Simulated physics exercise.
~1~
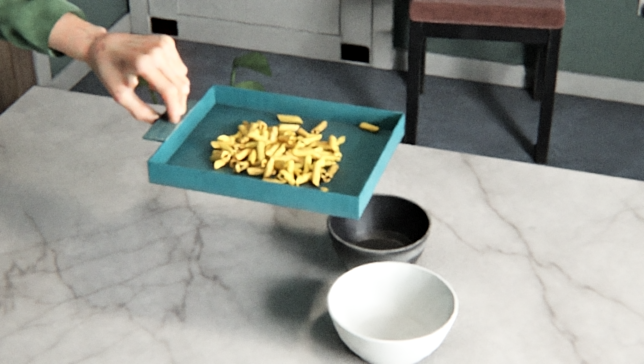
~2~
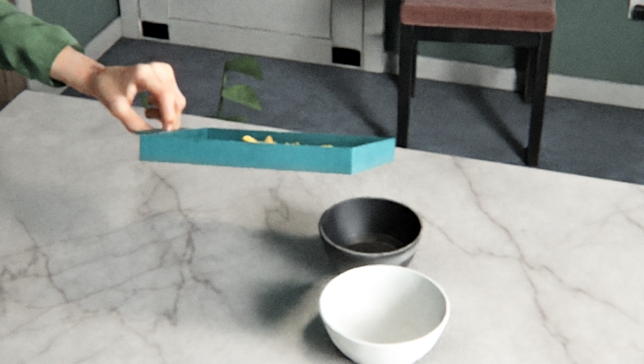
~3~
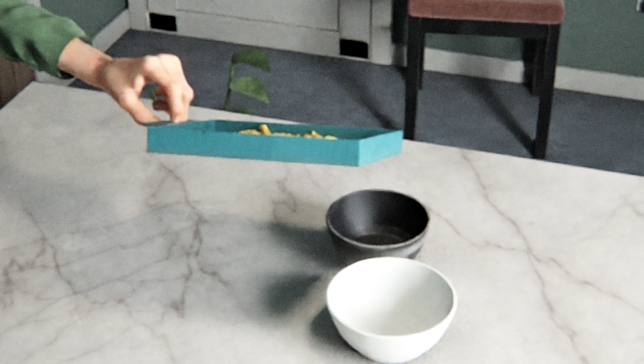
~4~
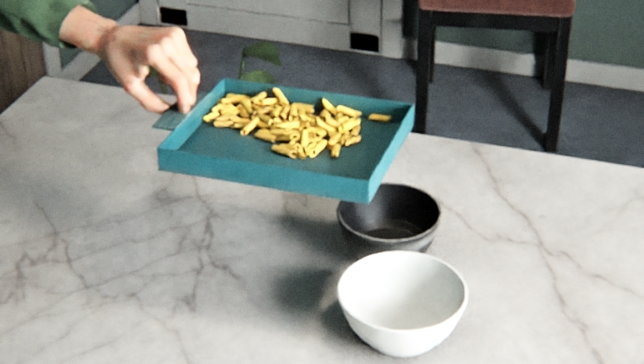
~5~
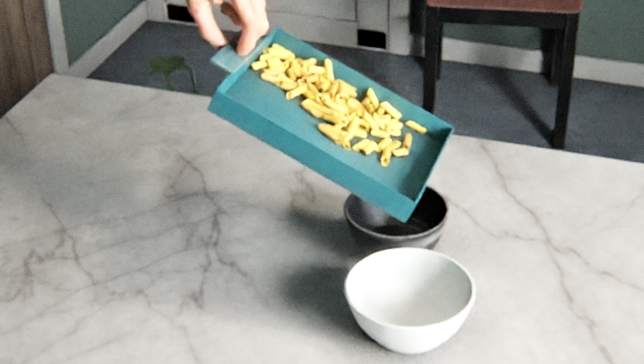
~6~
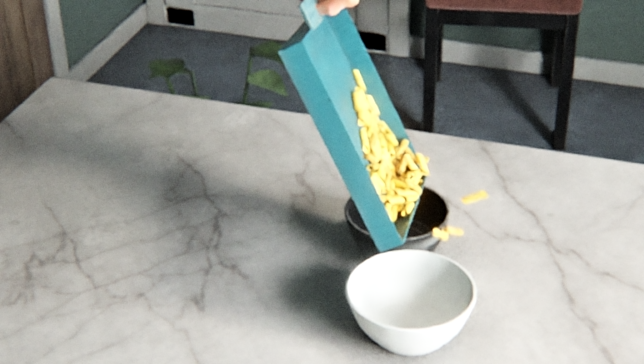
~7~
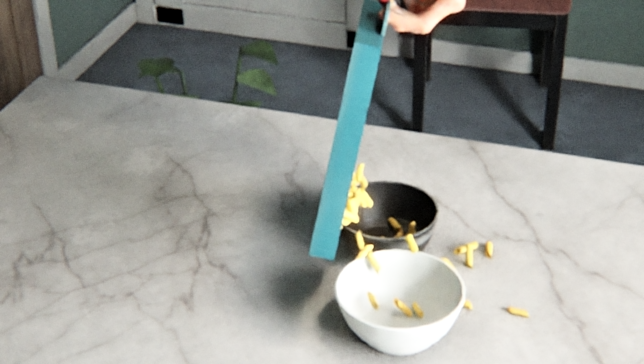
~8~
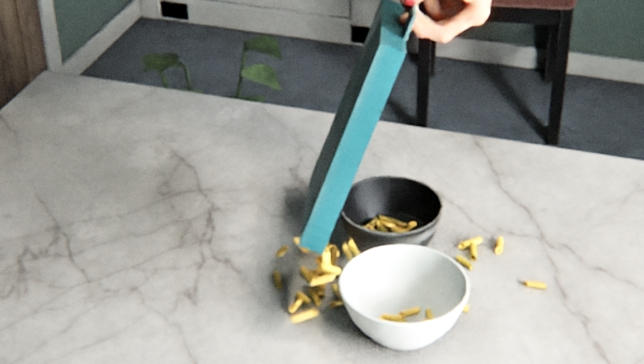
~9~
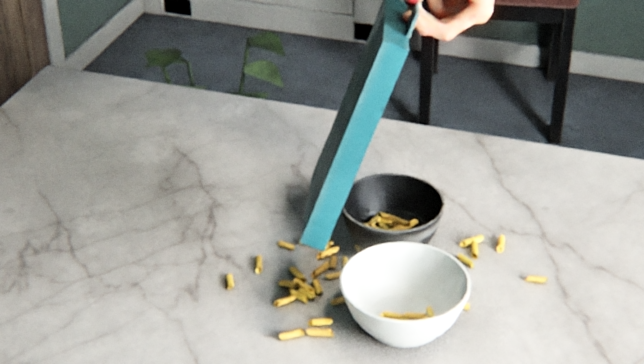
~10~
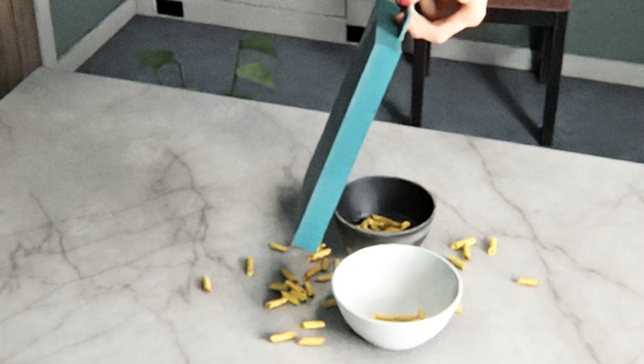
A hand tipping dry pasta from a teal tray, most scattering on the marble table, the rest landing in black and white bowls.
